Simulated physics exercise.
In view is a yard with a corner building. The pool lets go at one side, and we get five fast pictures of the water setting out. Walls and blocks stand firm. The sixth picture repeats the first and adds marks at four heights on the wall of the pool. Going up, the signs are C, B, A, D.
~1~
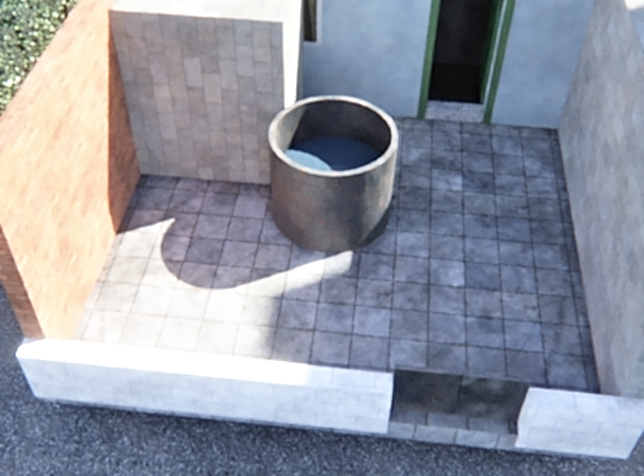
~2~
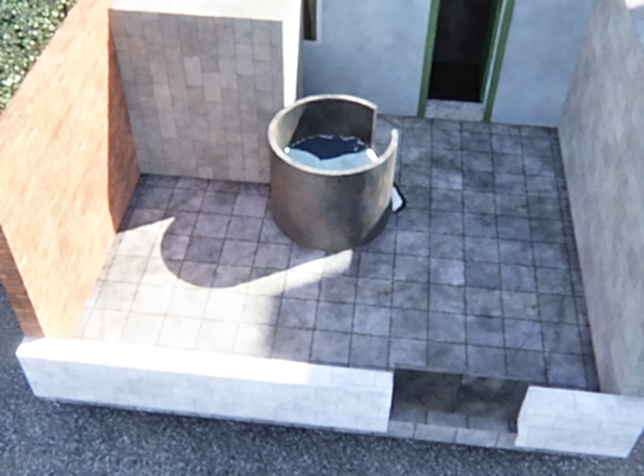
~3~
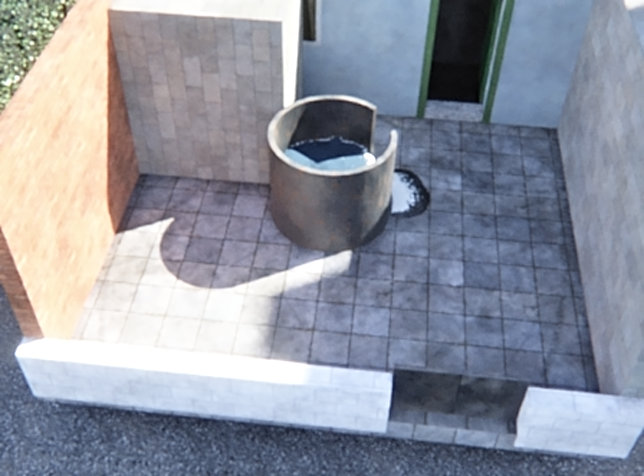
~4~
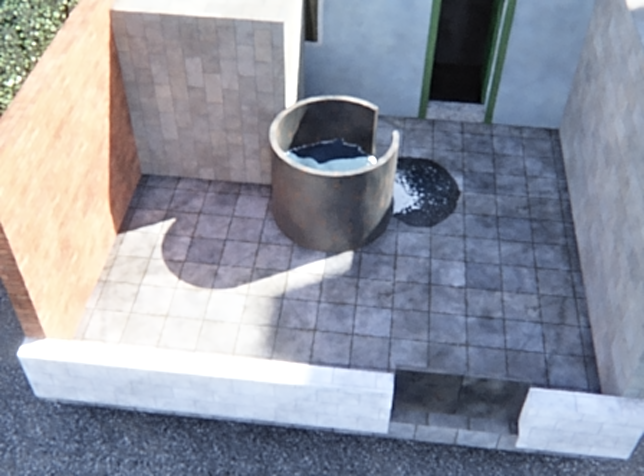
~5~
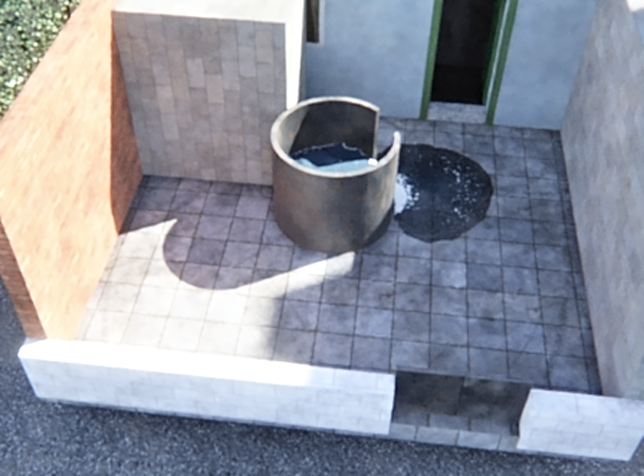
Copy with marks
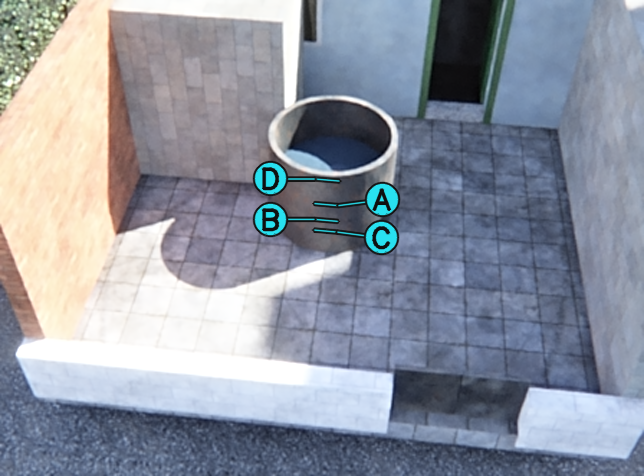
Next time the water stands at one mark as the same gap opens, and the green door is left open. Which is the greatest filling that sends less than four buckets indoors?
The limit is A.
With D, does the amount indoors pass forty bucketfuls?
No, less.
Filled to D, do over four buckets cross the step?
Yes, it does.
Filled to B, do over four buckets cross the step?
No, not at all.
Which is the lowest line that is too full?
That is line D.
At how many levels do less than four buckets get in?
Three of the four.
In cyan, A at (326, 204); B at (326, 220); C at (325, 231); D at (326, 180); from the bottom up C, B, A, D.
With A, a bucket or two gets in.
With B, nothing gets over.
With C, nothing gets over.
With D, about 14 bucketfuls get in.
